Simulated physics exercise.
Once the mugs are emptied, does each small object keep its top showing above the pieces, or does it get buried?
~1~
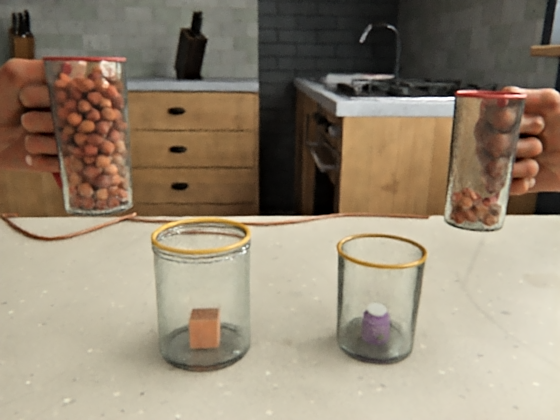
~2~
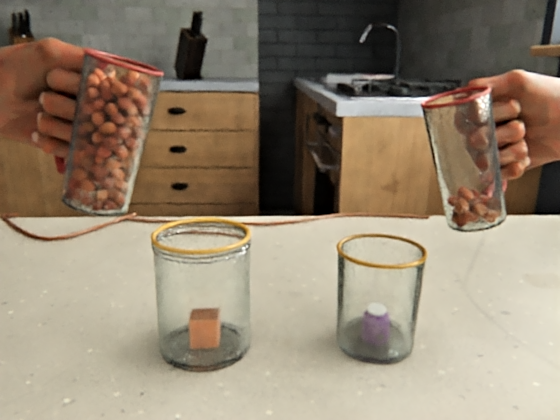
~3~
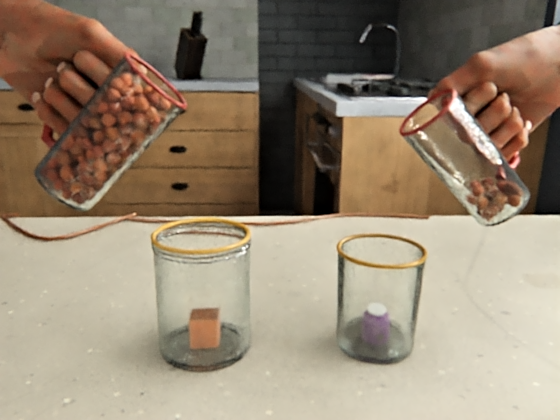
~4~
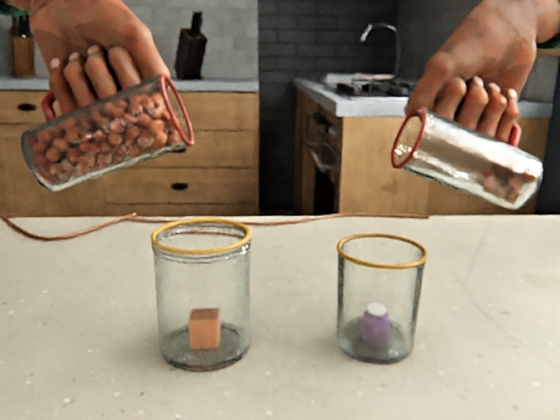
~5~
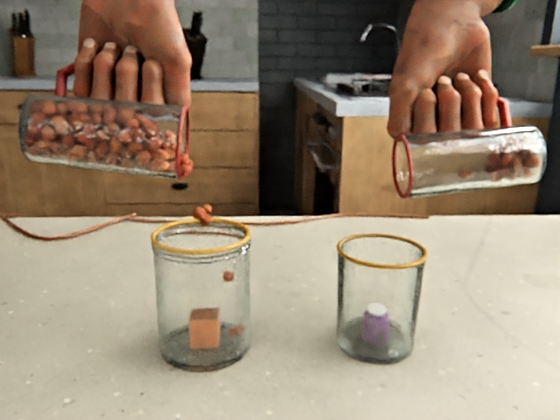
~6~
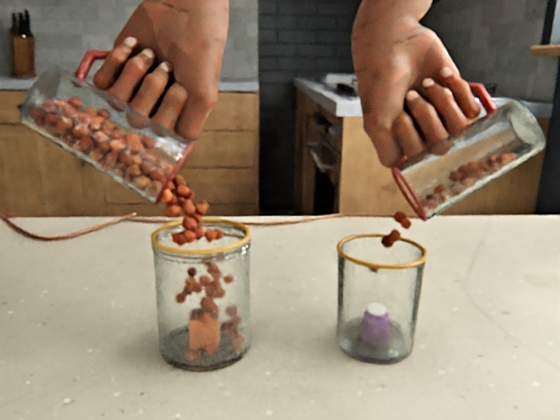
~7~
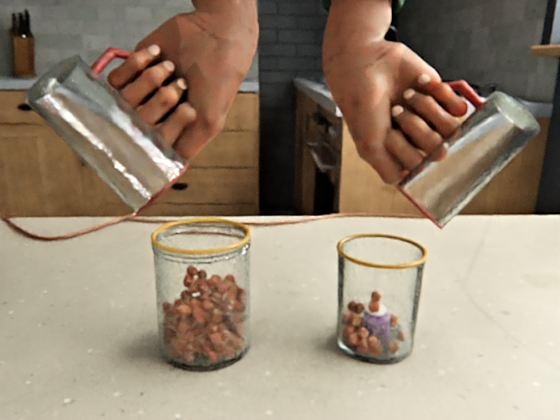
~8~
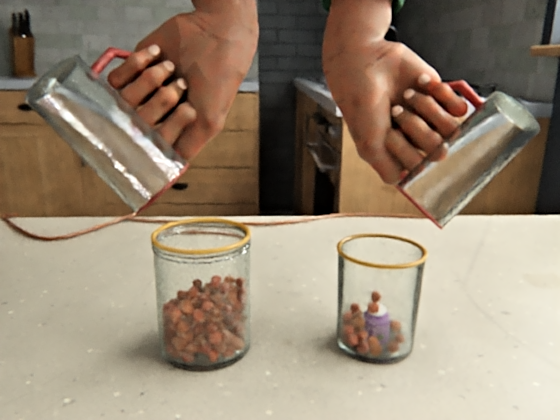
It differs between the two glasses. The orange block on the left disappears under the pieces, while the purple object on the right keeps its top above them.
